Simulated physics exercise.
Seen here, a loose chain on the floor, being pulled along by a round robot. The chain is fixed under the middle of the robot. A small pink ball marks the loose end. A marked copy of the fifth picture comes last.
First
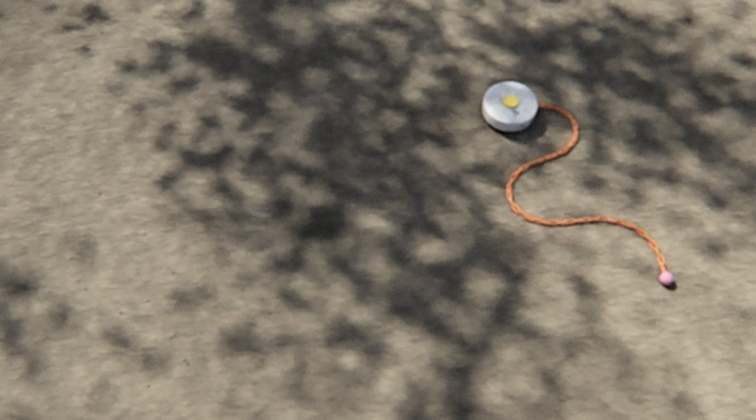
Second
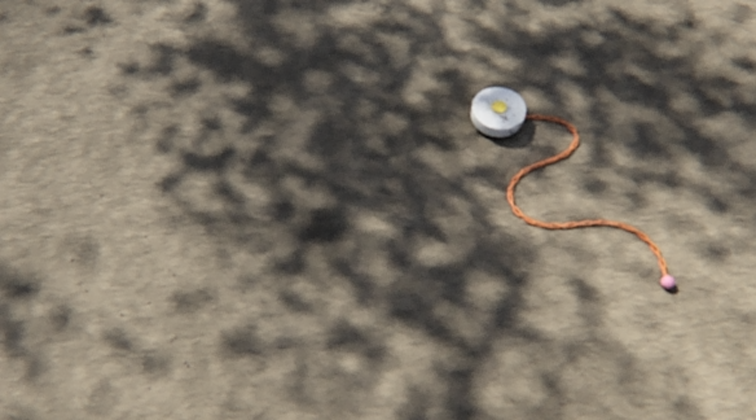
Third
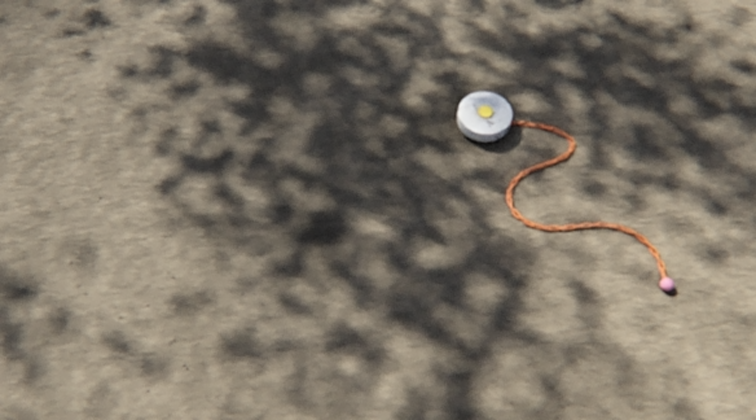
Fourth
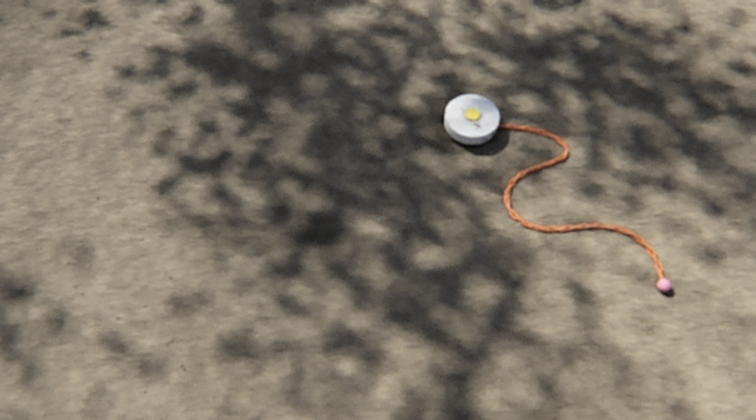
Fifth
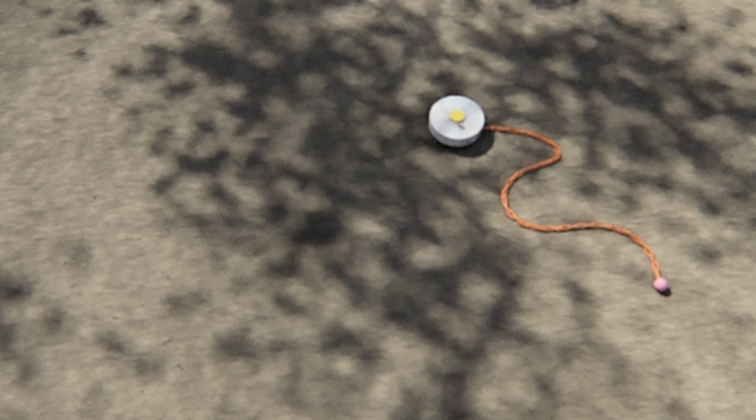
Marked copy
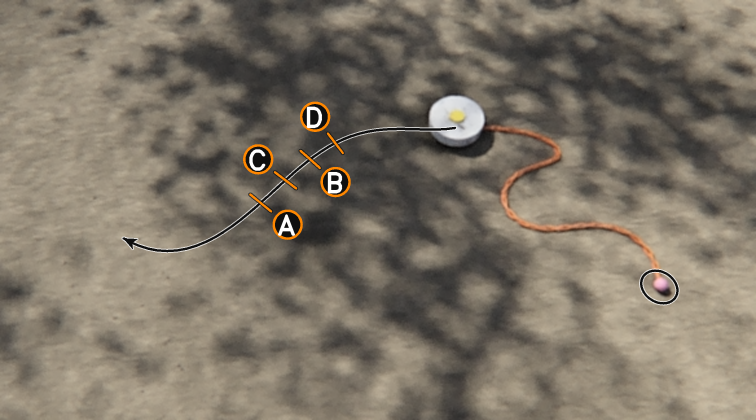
The clip opens on a round silver device with a yellow center, attached to a curving orange strand with a pink tip on shadow-dappled ground. The device slides left and slightly downward, then almost straight left, drawing the nearest bend along, while the pink tip barely shifts until a slight leftward move late on.
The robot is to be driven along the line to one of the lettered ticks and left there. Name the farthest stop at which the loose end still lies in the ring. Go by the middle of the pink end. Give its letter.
A.
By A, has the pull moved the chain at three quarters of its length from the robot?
Yes.
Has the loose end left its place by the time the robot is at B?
No.
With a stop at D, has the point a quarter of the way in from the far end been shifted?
By then, no.
On the marked copy, A at (261, 203); B at (310, 159); C at (285, 180); D at (335, 143); the ring at (659, 287); the route from (455, 128) via (287, 179) to (124, 238).
Taking A. A third of the way, robot (379, 124), middle of the chain (503, 199), free end (661, 285).
Two thirds of the way, robot (309, 154), middle of the chain (499, 196), free end (661, 285).
When it is over, robot (259, 198), middle of the chain (466, 198), free end (659, 276); the free end is still in its ring.
As for the rest, B is safe but short; C is safe but short; D is safe but short.
